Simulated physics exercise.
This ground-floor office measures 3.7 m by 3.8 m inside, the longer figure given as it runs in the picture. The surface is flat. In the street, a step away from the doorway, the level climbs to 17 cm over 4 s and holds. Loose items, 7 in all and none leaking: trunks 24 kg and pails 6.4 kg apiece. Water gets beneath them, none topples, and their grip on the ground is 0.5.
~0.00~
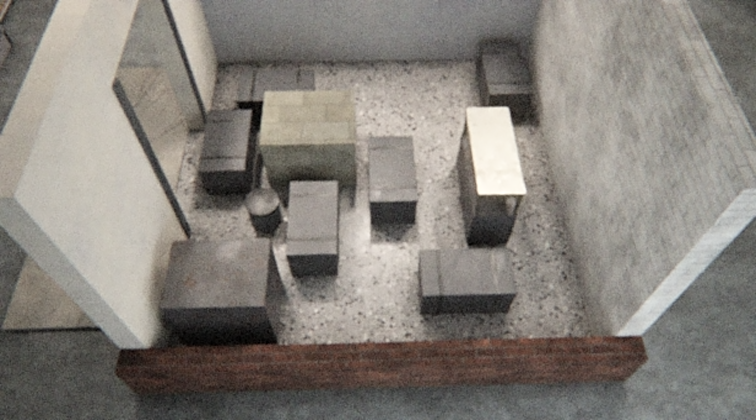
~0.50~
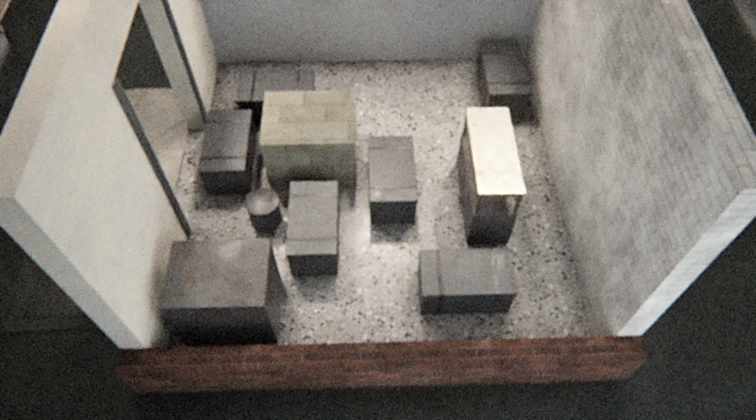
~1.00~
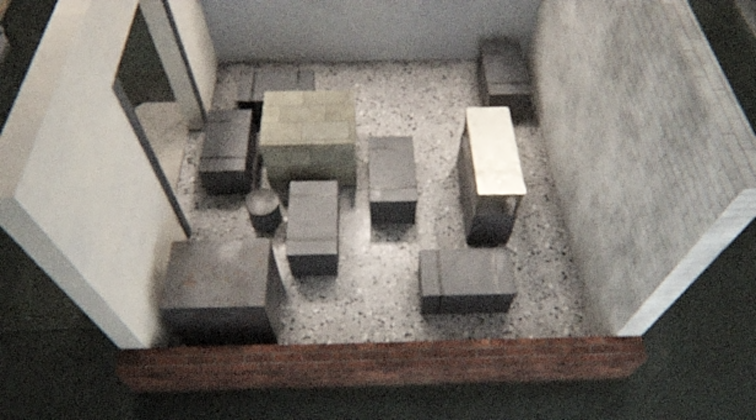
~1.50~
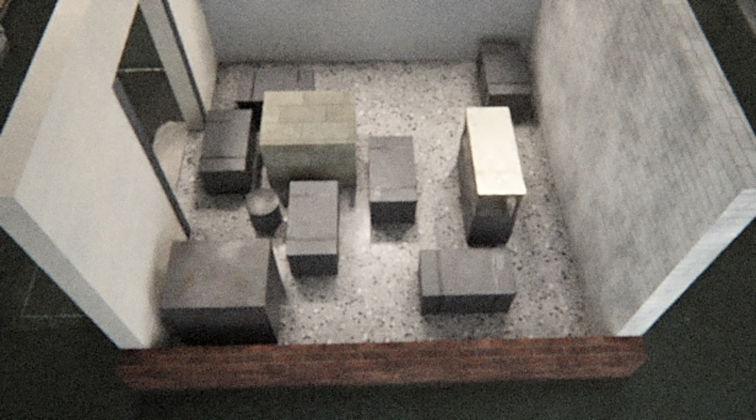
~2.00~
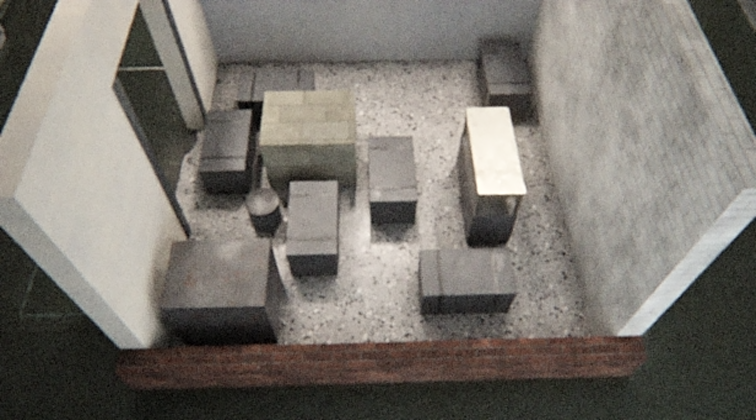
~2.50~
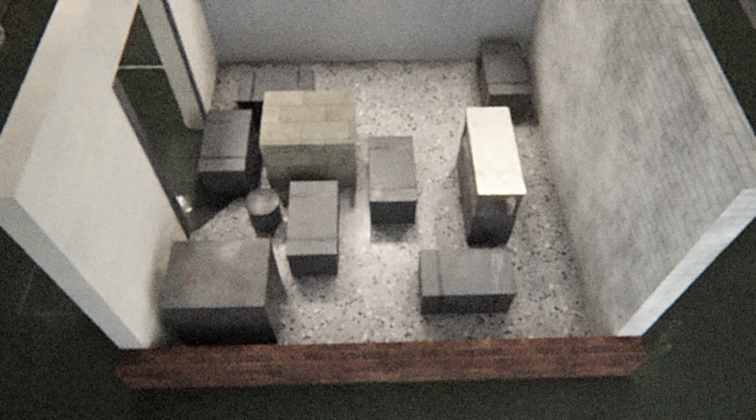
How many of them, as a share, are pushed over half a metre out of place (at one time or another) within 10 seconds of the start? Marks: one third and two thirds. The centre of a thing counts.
Share: Between one and two thirds.
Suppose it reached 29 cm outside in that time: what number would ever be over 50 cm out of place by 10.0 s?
In that case 7 of them.
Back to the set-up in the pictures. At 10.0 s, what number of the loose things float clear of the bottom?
1 of them.
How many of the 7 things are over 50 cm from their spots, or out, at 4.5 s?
0 of them.
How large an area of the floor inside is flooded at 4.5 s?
About 3.0 m2.
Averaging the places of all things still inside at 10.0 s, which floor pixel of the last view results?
At about (399, 176).
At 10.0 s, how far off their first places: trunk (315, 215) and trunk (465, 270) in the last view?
In that order: 60 cm, 10 cm.
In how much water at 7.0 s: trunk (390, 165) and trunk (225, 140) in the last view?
Roughly 3 and 8 cm.
After 3.5 s 0 of 7 are over 50 cm from their spots; 0 afloat.
After 4.5 s 0 of 7 are over 50 cm from their spots; 0 afloat.
After 7.0 s 3 of 7 are over 50 cm from their spots; 1 afloat.
After 10.0 s 3 of 7 are over 50 cm from their spots, and 3 have been at some point; 1 afloat.
